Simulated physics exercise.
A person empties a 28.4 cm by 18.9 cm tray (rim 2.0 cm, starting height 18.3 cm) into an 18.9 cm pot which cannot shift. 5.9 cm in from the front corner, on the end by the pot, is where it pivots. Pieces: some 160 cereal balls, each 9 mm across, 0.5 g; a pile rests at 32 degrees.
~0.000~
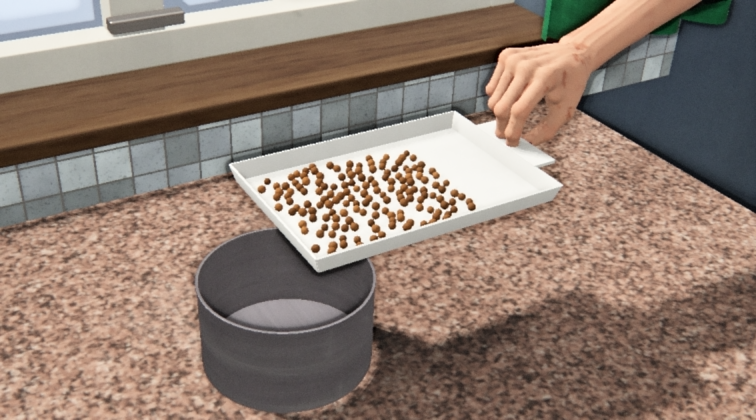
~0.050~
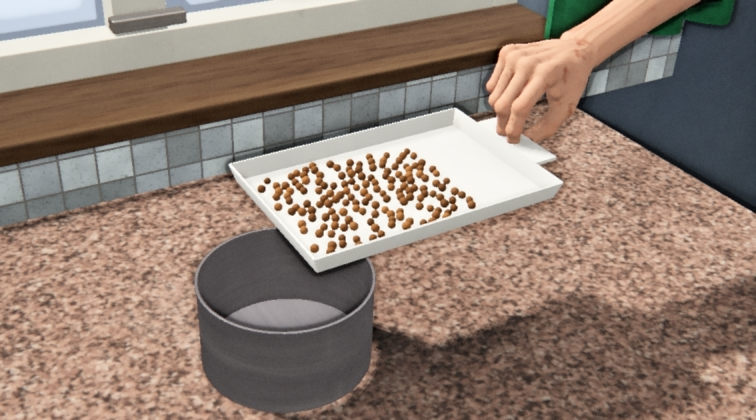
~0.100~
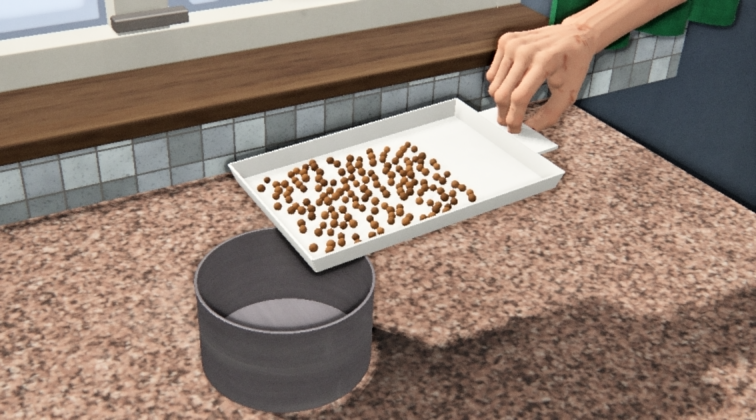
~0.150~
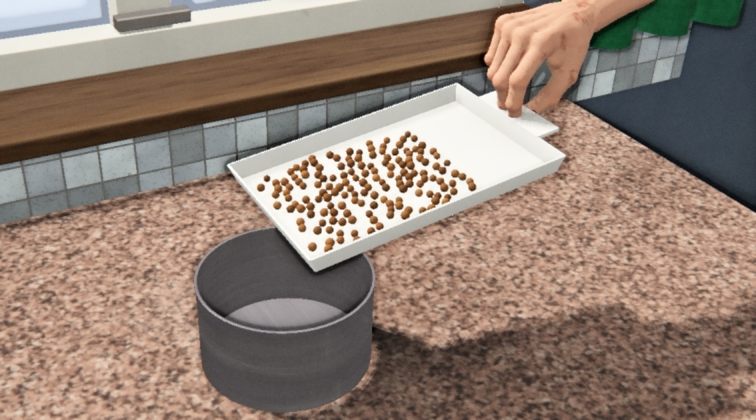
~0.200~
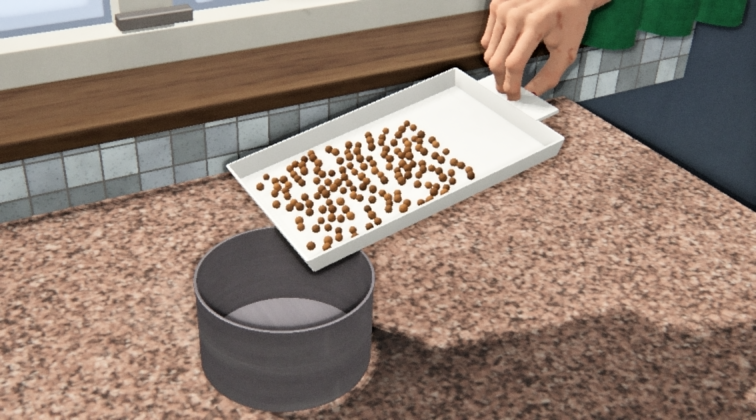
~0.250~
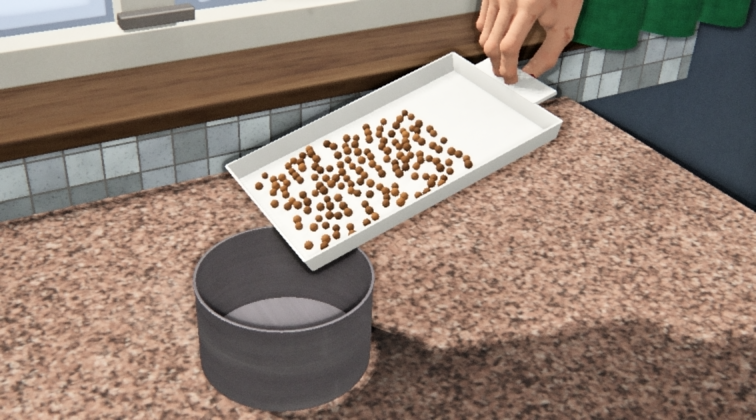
The clip opens on a hand holding a nearly level white tray of small brown balls, its near end over a dark gray pot on a speckled counter. The hand then raises the far right end, steadily tilting the tray toward the pot, while the balls stay scattered across it.
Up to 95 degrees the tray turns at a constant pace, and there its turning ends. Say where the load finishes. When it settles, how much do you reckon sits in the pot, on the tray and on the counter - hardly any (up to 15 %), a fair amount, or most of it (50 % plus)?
I reckon pot: Most of it; tray: Hardly any; counter: A fair amount.
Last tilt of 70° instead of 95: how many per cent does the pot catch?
I'd say close to 5 percent.
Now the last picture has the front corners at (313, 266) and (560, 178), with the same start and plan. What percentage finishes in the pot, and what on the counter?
Pot 35; counter 65.
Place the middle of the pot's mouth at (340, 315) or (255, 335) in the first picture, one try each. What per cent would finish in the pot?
Spot one: Some 20 per cent; spot two: Some 60 per cent.
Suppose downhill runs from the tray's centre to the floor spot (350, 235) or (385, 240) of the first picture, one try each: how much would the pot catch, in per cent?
25 and 30 %.
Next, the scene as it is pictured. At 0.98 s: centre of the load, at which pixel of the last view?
Around (272, 197).
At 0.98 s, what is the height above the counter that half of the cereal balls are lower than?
Roughly 20 centimetres, more or less.
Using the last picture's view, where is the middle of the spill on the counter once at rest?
At rest, its centre lies at about (192, 390).
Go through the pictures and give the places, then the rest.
The first picture shows tray tilt 0 degrees, front corners at (319, 254) and (554, 184); middle of the pieces at (364, 194); pot at (286, 276).
The second picture shows tray tilt 1 degrees, front corners at (317, 254) and (555, 181); middle of the pieces at (364, 193).
The third picture shows tray tilt 4 degrees, front corners at (315, 254) and (556, 171), lowest corner left back; middle of the pieces at (364, 189).
The fourth picture shows tray tilt 8 degrees, front corners at (313, 254) and (557, 155), lowest corner left back; middle of the pieces at (363, 183).
The fifth picture shows tray tilt 12 degrees, front corners at (310, 255) and (556, 138), lowest corner left back; middle of the pieces at (362, 177).
The sixth picture shows tray tilt 16 degrees, front corners at (308, 255) and (554, 121), lowest corner left back; middle of the pieces at (359, 171); pot at (285, 274). Its pace works out near 85 degrees a second.
After 0.69 s, tilt 54 degrees; the tray holds 100 %, the pot 0 %.
After 0.98 s, tilt 79 degrees; the tray holds 95 %, the pot 0 %.
Then, at 1.37 s, tilt 95 degrees; the tray holds 15 %, the pot 45 %.
At rest (2.3 s), pot 65 %, tray 0 %, counter 35 %.
